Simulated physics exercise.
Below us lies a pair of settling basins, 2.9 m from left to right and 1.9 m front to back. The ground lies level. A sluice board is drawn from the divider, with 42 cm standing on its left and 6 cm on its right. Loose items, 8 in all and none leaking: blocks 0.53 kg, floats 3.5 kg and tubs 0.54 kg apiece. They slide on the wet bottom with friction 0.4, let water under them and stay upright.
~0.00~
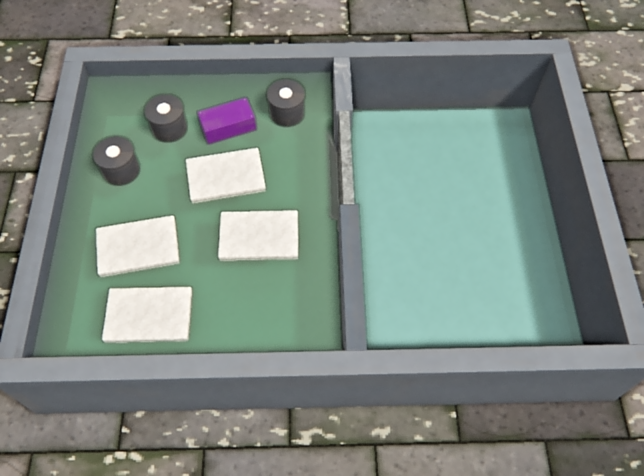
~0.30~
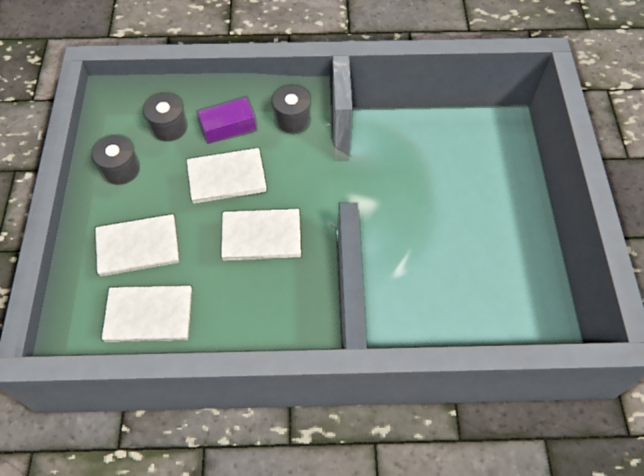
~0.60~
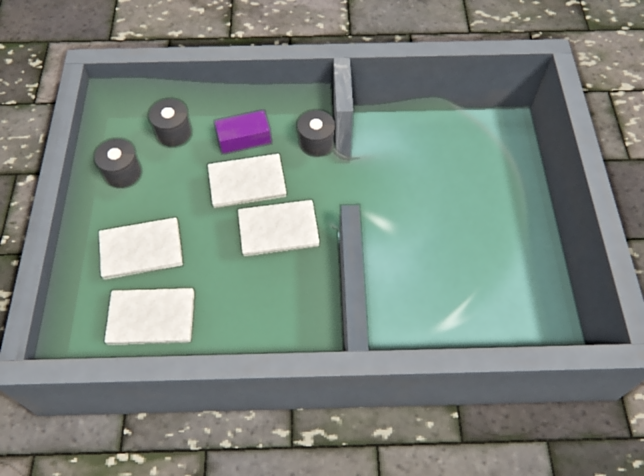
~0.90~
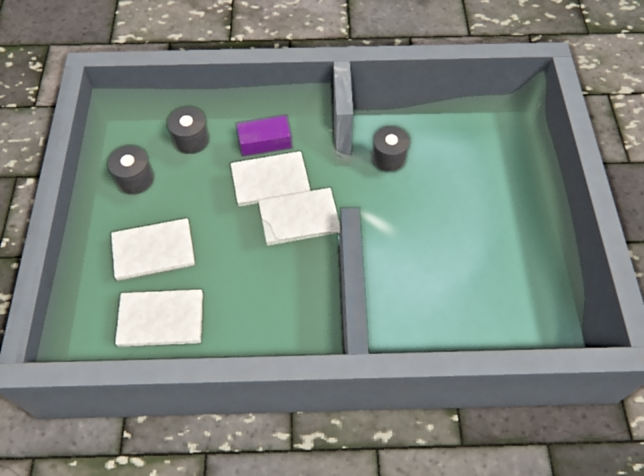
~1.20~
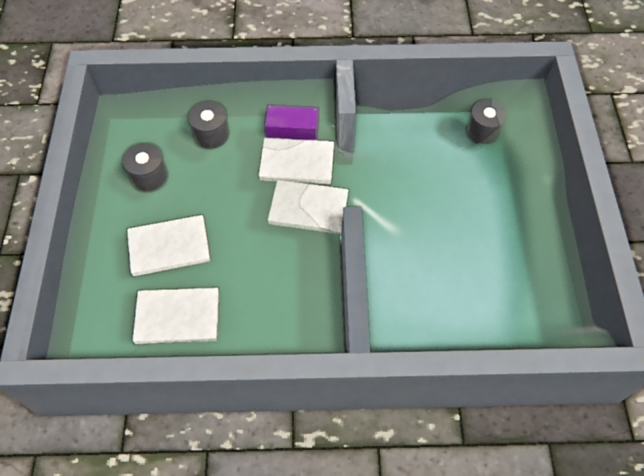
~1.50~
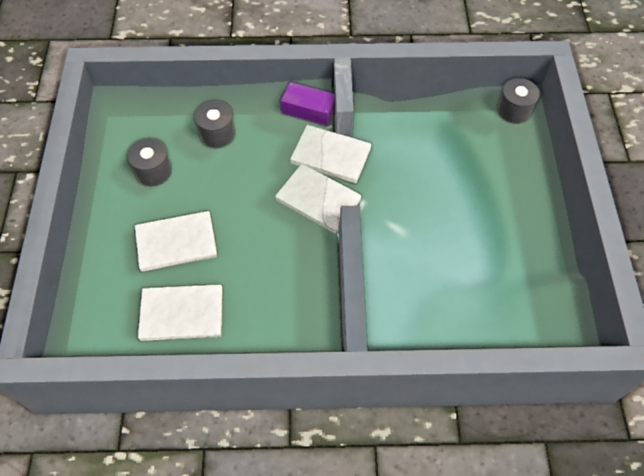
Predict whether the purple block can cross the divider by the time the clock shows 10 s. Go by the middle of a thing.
The purple block falls short.
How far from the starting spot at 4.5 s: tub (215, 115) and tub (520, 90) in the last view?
In that order: 40 cm, 50 cm.
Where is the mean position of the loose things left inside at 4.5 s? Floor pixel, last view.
Near (306, 227).
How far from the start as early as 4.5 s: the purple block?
About 50 cm.
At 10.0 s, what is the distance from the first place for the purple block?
Roughly 30 cm.
After 2.1 s the purple block is near (309, 85), 0.6 m from its start, afloat; 2 of 8 are over the mark; 8 afloat.
After 4.5 s the purple block is near (284, 86), 0.5 m from its start, afloat; 3 of 8 are over the mark; 8 afloat.
After 7.0 s the purple block is near (278, 91), 0.4 m from its start, afloat; 3 of 8 are over the mark; 8 afloat.
After 10.0 s the purple block is near (269, 103), 0.3 m from its start, afloat; 3 of 8 are over the mark; 8 afloat.
